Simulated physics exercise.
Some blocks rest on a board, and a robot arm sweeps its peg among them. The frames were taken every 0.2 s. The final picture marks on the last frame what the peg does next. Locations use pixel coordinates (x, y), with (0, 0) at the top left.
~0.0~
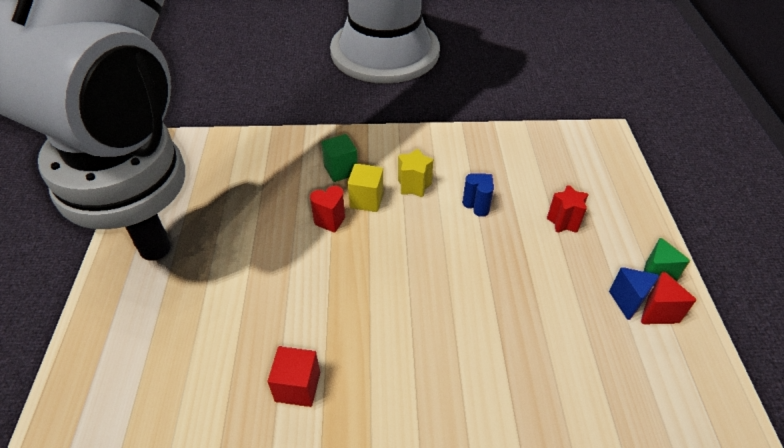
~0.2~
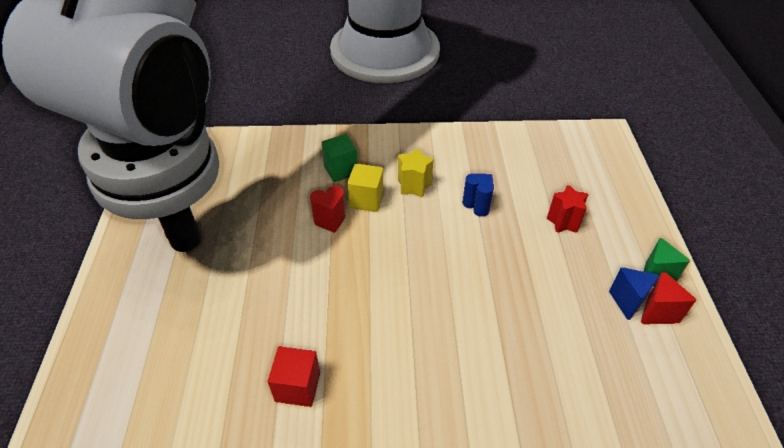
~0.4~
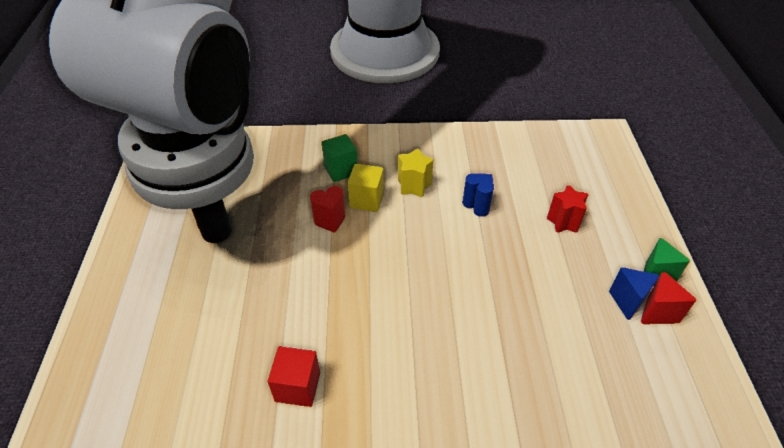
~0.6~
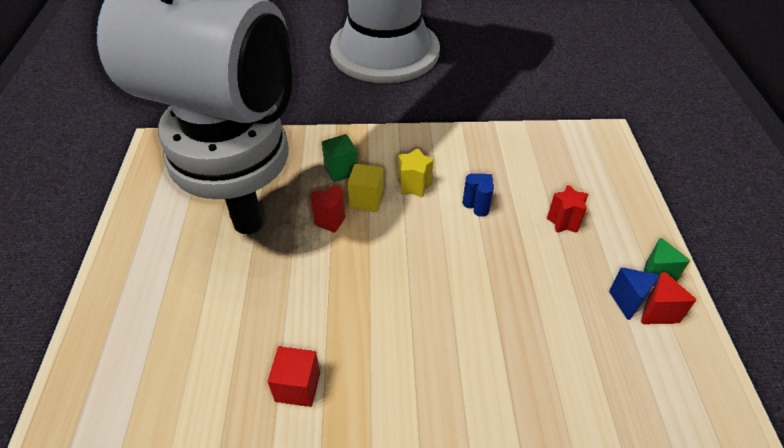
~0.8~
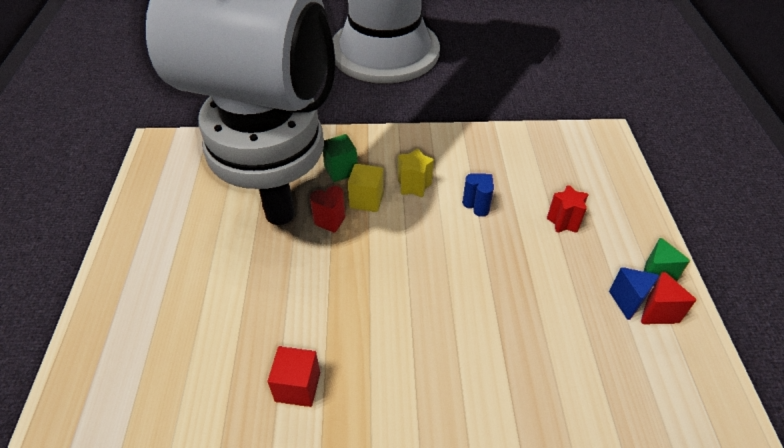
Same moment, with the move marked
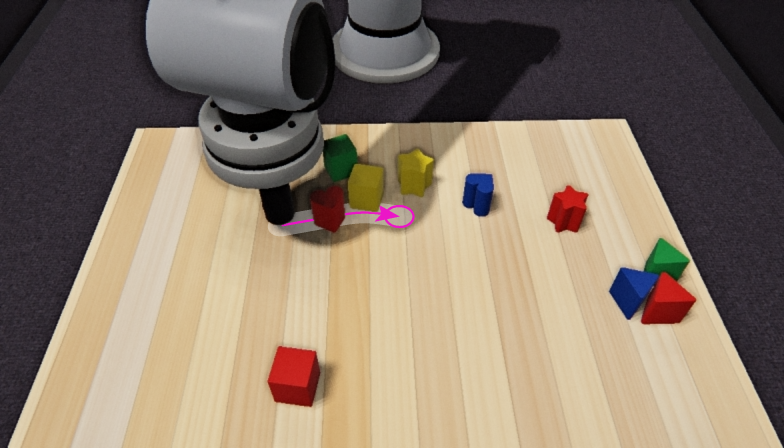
A robot arm sweeps its black peg rightward over a wooden board toward a red heart block, the scattered blocks staying still.
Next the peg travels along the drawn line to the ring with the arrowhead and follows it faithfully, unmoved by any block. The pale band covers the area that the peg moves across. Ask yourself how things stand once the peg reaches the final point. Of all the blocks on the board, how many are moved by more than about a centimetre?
I reckon the push displaces three or more of the blocks by more than 1 cm.
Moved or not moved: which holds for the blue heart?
By then it is still where it was.
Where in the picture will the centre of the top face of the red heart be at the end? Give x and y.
About (414, 209).
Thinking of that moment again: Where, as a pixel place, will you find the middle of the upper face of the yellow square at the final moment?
If I read the scene right, the answer is (397, 169).
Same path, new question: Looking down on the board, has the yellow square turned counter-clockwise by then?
It seems so.
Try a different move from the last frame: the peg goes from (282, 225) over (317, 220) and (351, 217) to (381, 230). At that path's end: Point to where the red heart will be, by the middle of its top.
For the centre of its top, I'd go with (413, 209).
The drawn path runs from (282, 225) through (322, 218) and (361, 213) to (399, 216).
The first path, step by step. One third of the way, peg (321, 208); red heart (351, 195), turned 15° clockwise.
Two thirds of the way, peg (361, 203); red heart (387, 199), turned 60° clockwise; yellow square (383, 169), turned 20° anticlockwise.
At the end, peg (400, 207); red heart (414, 209), turned 125° clockwise; green square not moved; yellow square (397, 169), turned 80° anticlockwise; yellow star (424, 154), turned 10° clockwise; blue heart not moved.
